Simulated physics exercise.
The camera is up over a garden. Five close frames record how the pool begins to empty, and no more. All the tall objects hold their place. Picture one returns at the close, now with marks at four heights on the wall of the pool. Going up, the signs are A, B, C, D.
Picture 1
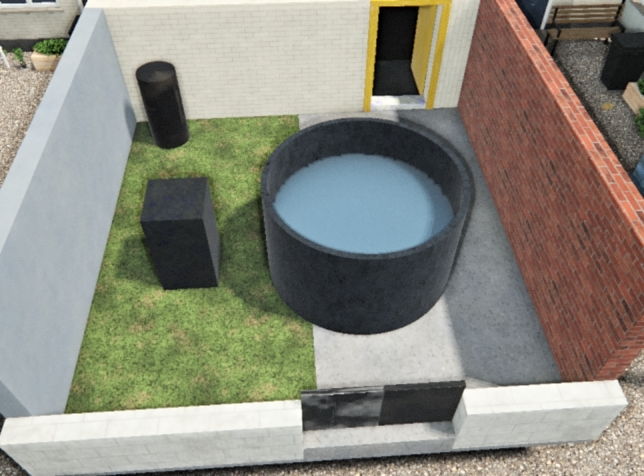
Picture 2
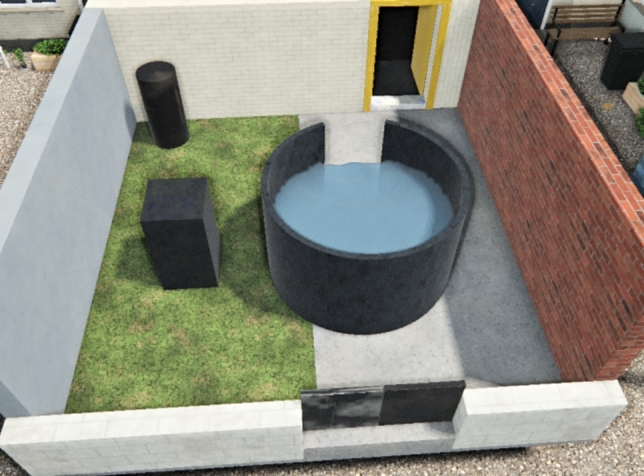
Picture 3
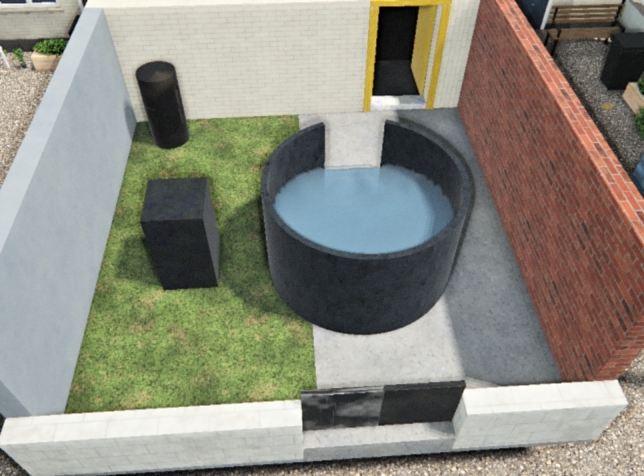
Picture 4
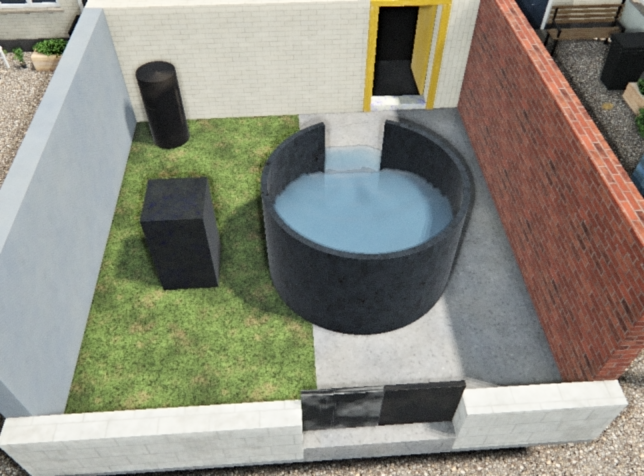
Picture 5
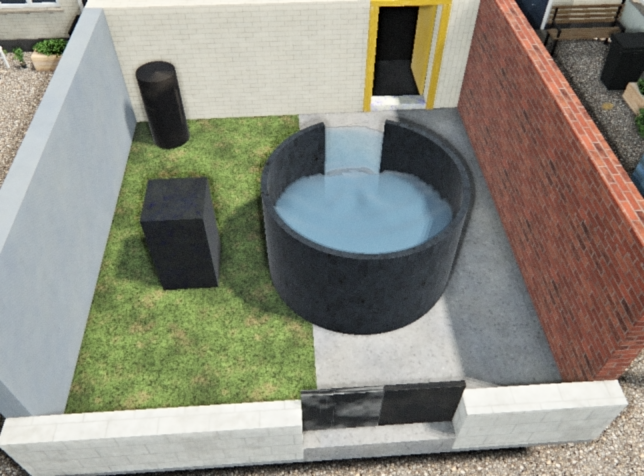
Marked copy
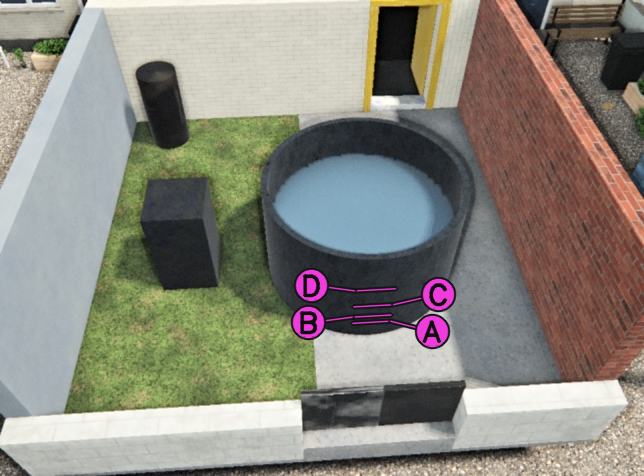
Round dark pool in a walled garden opening at the back, its blue water pouring through the gap toward the yellow doorway.
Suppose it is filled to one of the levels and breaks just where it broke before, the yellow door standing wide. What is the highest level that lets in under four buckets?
The limit is B.
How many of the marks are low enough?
Two of the four.
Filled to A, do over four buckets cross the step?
No, not at all.
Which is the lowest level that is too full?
Level C.
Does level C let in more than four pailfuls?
Yes.
In magenta, A at (371, 322); B at (372, 316); C at (373, 305); D at (375, 289); from the bottom up A, B, C, D.
If A is chosen, nothing gets over.
If B is chosen, a splash gets over, under a bucket.
If C is chosen, about 9 bucketfuls get in.
If D is chosen, dozens of bucketfuls pour in.
